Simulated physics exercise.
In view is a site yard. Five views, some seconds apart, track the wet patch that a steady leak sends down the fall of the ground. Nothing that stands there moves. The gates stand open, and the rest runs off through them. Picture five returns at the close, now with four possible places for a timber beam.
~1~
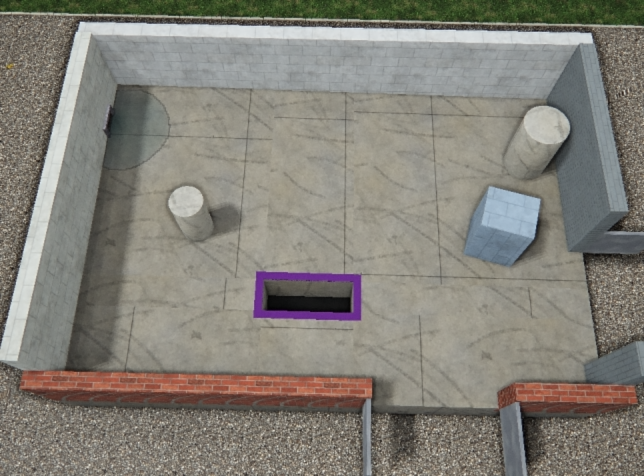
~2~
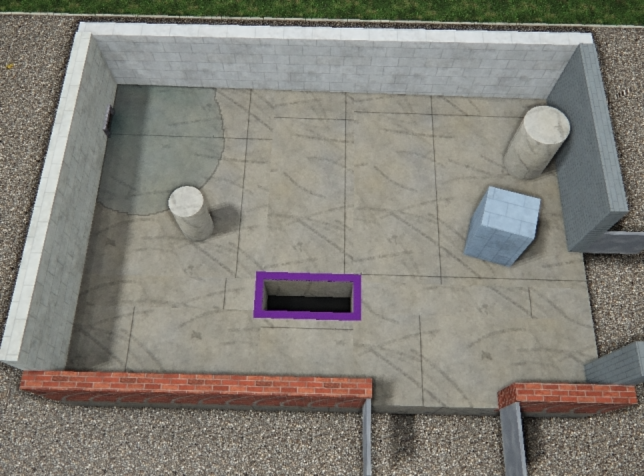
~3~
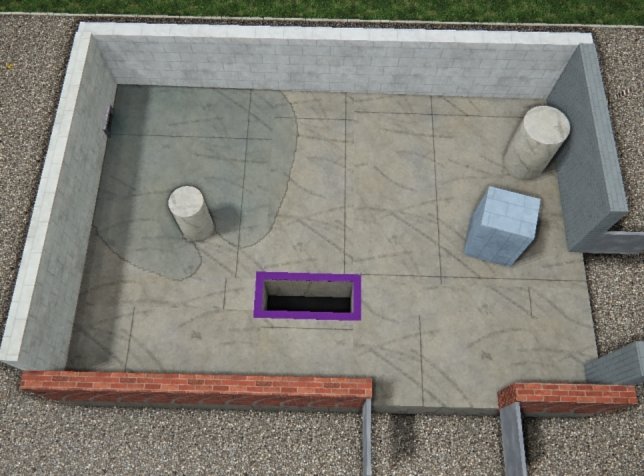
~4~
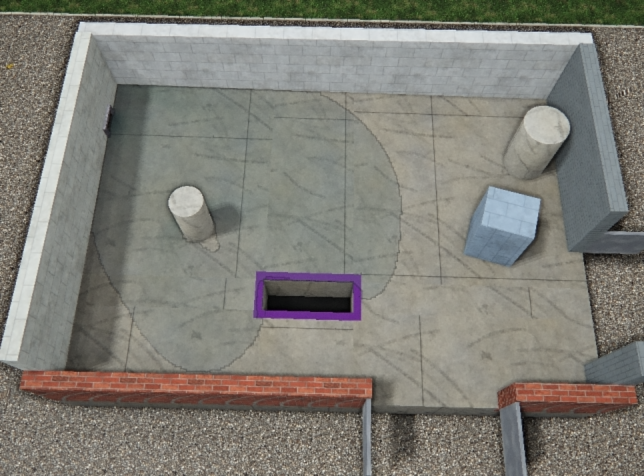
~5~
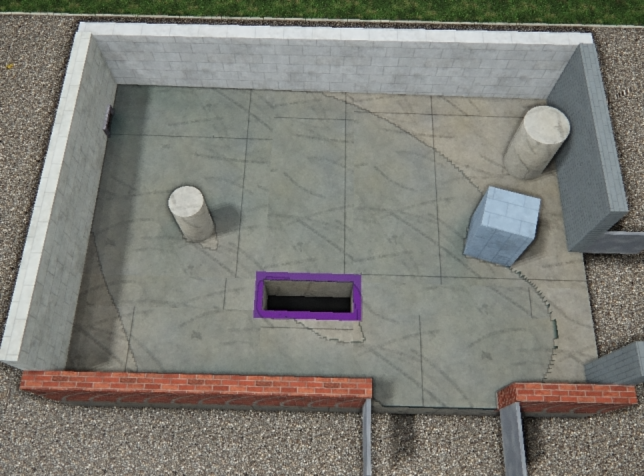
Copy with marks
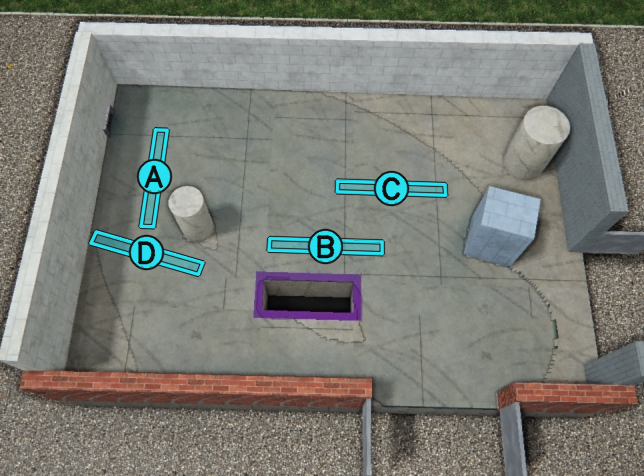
A thin, dark sheet of water spreads from the upper left corner of a walled concrete yard, seen from high above by a camera that stays still. It widens past a short pale cylinder toward a purple-rimmed rectangular drain in the lower middle, while a taller cylinder and a blue-grey block stand at right. The curved edge surrounds the drain, reaches the red brick wall's gap and passes the block's lower side.
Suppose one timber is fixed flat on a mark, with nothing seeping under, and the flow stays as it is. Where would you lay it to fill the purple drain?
Use place D.
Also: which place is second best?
That would be C.
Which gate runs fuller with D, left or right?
The right one.
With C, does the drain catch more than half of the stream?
No.
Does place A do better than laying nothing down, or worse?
It is worse.
On the marked copy, A from (147, 226) to (161, 130); B from (269, 244) to (382, 247); C from (337, 186) to (445, 189); D from (93, 237) to (200, 268).
If A is chosen, about 14 % of the stream goes into the purple drain, about 86 % out by the gates.
If B is chosen, about 14 % of the stream goes into the purple drain, about 86 % out by the gates.
If C is chosen, about 29 % of the stream goes into the purple drain, about 71 % out by the gates.
If D is chosen, about 41 % of the stream goes into the purple drain, about 59 % out by the gates.
